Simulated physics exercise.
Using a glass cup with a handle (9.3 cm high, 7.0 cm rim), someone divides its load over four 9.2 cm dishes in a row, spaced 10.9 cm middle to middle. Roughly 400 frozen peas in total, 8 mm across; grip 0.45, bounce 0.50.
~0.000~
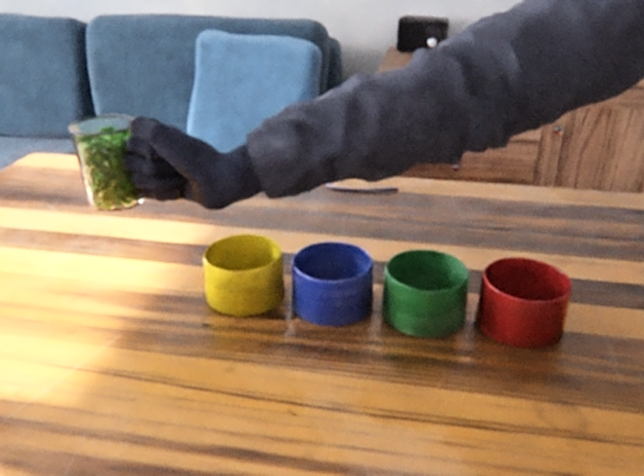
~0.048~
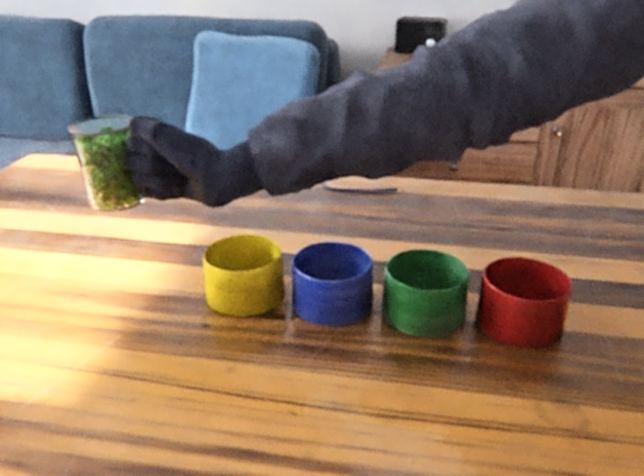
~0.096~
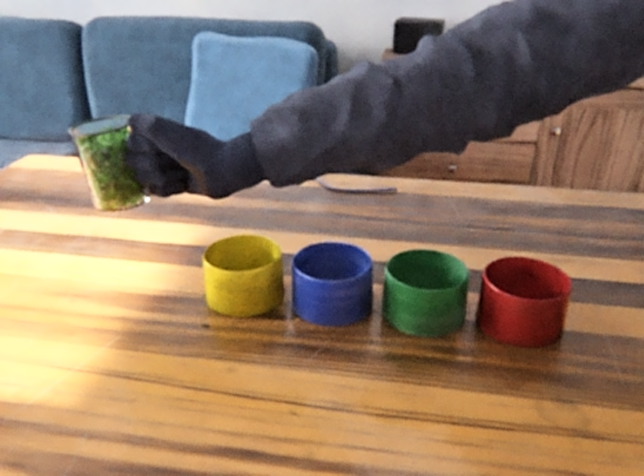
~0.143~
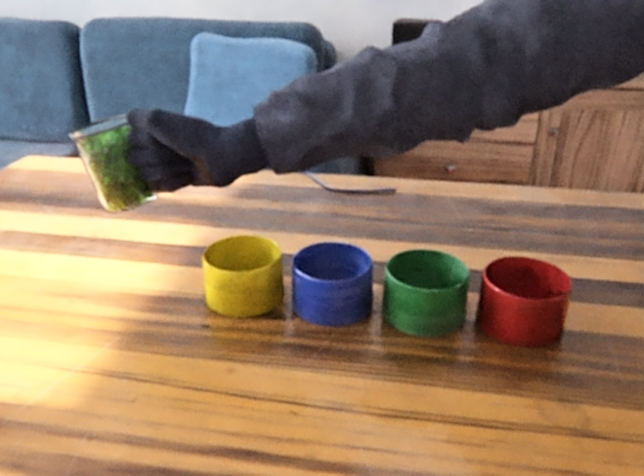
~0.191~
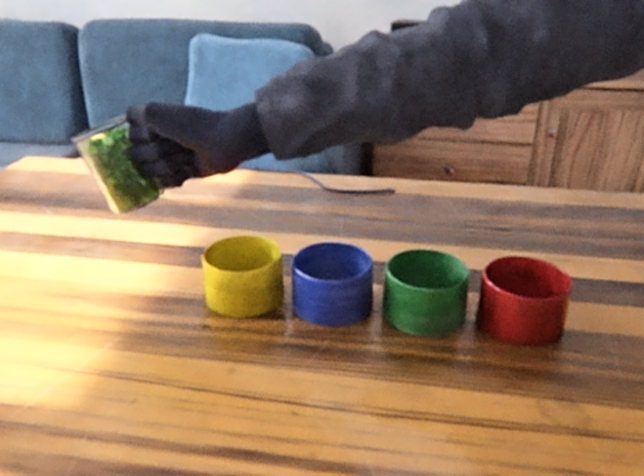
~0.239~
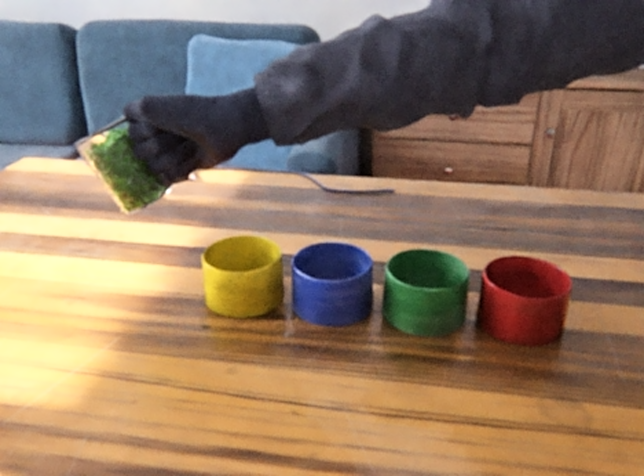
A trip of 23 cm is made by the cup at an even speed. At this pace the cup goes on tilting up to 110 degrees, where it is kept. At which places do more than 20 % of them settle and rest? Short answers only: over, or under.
Red under. Blue under. Green under. Yellow under. Counter over.
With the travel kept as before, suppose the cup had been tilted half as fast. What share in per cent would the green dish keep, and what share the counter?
In that case the green dish gets 0 and the counter gets 10.
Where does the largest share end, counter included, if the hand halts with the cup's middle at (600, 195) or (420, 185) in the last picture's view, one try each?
The winner: Counter, then counter.
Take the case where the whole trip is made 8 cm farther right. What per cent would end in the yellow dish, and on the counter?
Shares would be yellow 80 and counter 20.
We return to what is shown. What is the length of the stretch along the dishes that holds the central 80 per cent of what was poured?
It covers some 17 centimetres of the row.
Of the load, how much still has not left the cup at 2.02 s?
My guess is near 0 per cent.
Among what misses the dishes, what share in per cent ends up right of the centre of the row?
Around 0 per cent of it.
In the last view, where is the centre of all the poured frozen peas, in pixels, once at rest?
Resting centre estimate: Around (164, 284).
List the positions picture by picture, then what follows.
The first frame shows cup at (110, 163), tilt 0 degrees, lip at (75, 123), moved 0.0 cm; middle of the pieces at (112, 167); yellow dish at (243, 252); blue dish at (332, 261); green dish at (427, 269); red dish at (527, 279).
The second frame shows cup at (111, 164), tilt 1 degrees, lip at (74, 124), moved 0.1 cm; middle of the pieces at (113, 168).
The third frame shows cup at (113, 164), tilt 6 degrees, lip at (75, 127), moved 0.5 cm; middle of the pieces at (115, 168).
The fourth frame shows cup at (117, 165), tilt 12 degrees, lip at (76, 131), moved 1.1 cm; middle of the pieces at (120, 169).
The fifth frame shows cup at (122, 165), tilt 19 degrees, lip at (78, 136), moved 1.7 cm; middle of the pieces at (125, 169).
The sixth frame shows cup at (127, 166), tilt 26 degrees, lip at (81, 141), moved 2.4 cm; middle of the pieces at (130, 170); yellow dish at (242, 253); blue dish at (332, 261); green dish at (427, 268); red dish at (527, 277). Its pace works out near 145 degrees a second; the hand travels 13 cm a second.
After 0.97 s, tilt 110 degrees; cup holds 60 %.
After 1.46 s, tilt 110 degrees; cup holds 5 %, yellow 5 %.
After 2.02 s, tilt 110 degrees; cup holds 0 %, yellow 15 %.
By 2.3 s all is still; red 0 %, blue 0 %, green 0 %, yellow 15 %, counter 85 %.
